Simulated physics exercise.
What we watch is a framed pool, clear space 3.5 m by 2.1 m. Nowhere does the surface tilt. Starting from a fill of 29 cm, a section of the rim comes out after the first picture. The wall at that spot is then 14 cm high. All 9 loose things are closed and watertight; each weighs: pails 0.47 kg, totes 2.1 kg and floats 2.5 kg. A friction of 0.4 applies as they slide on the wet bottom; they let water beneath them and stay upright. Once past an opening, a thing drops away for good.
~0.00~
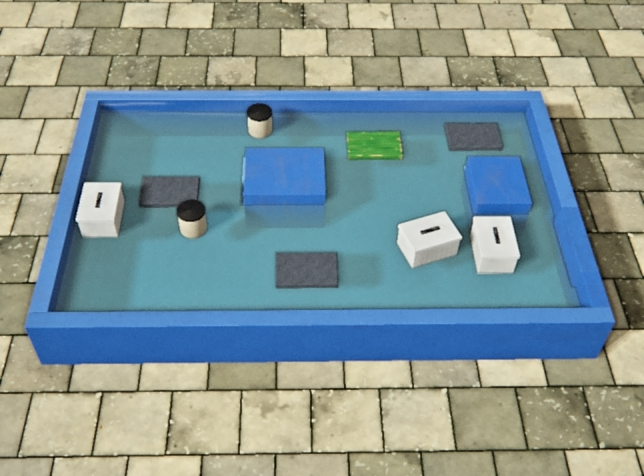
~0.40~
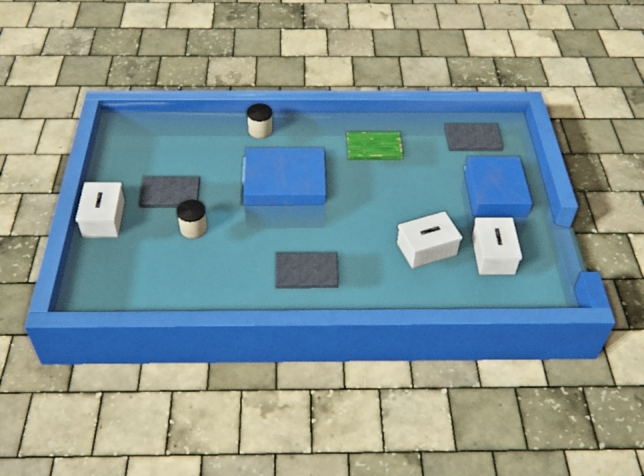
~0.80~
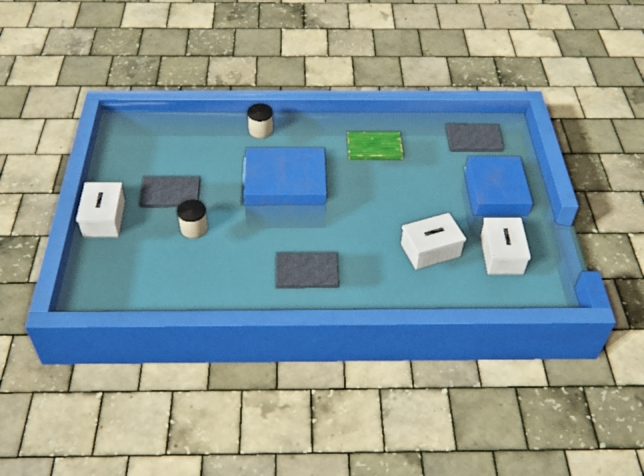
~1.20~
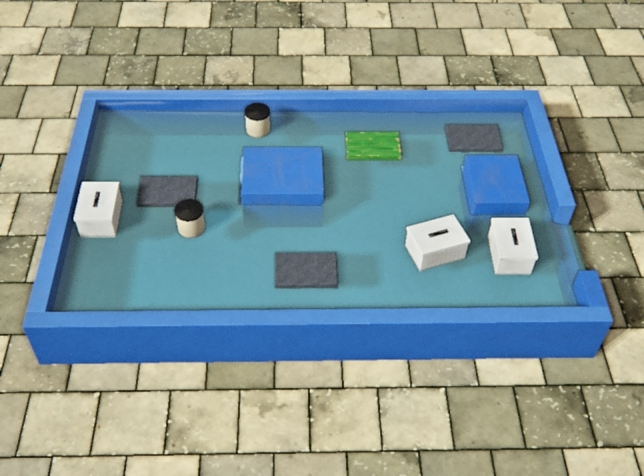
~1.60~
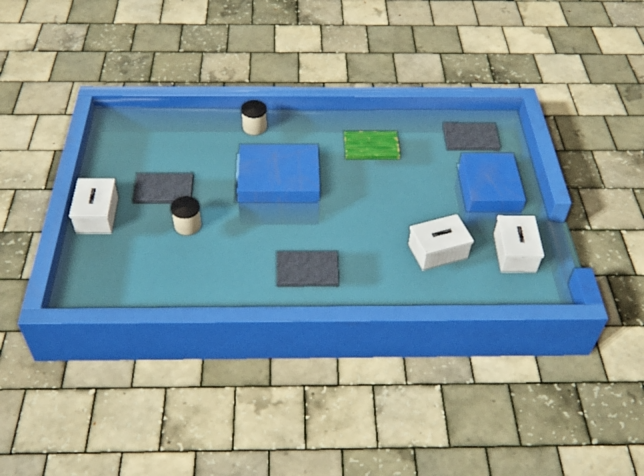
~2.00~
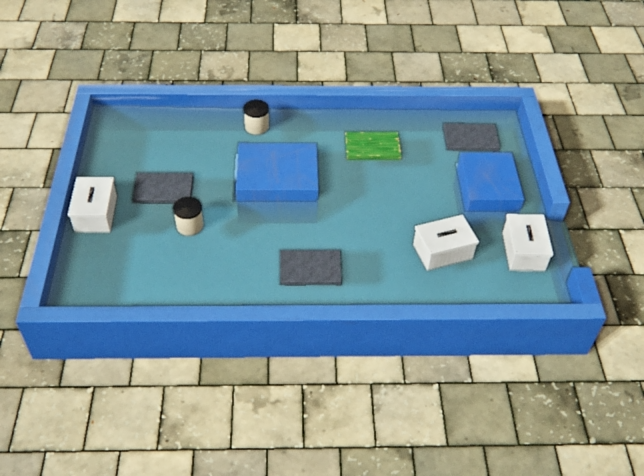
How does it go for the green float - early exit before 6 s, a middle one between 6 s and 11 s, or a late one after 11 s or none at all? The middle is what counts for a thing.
Call it late or never.
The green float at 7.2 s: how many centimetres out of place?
Shift by then: About 20 cm.
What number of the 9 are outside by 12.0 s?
2 in total.
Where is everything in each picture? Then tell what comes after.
The green float at (374, 144), afloat; about 1970 L in view; 0 of 9 have shifted, in the first picture.
The green float at (375, 144), afloat; 29 cm deep round most things; 0 of 9 have shifted, in the second picture.
The green float at (375, 144), afloat; 29 cm deep round most things; 1 of 9 have shifted, in the third picture.
The green float at (373, 144), afloat; 28 cm deep round most things; 2 of 9 have shifted, in the fourth picture.
The green float at (372, 143), afloat, 3 cm from its start; 28 cm deep round most things; 2 of 9 have shifted, in the fifth picture.
The green float at (373, 144), afloat, 6 cm from its start; 28 cm deep round most things; 5 of 9 have shifted, in the sixth picture.
After 3.2 s the green float is near (382, 145), 0.1 m from its start, afloat; 0 of 9 are out; 9 afloat.
After 7.2 s the green float is near (393, 155), 0.2 m from its start, afloat; 1 of 9 are out; 8 afloat.
After 12.0 s the green float is near (405, 168), 0.4 m from its start, afloat; 2 of 9 are out; 7 afloat.
After 16.0 s the green float is near (412, 178), 0.5 m from its start, afloat; 2 of 9 are out; 7 afloat.
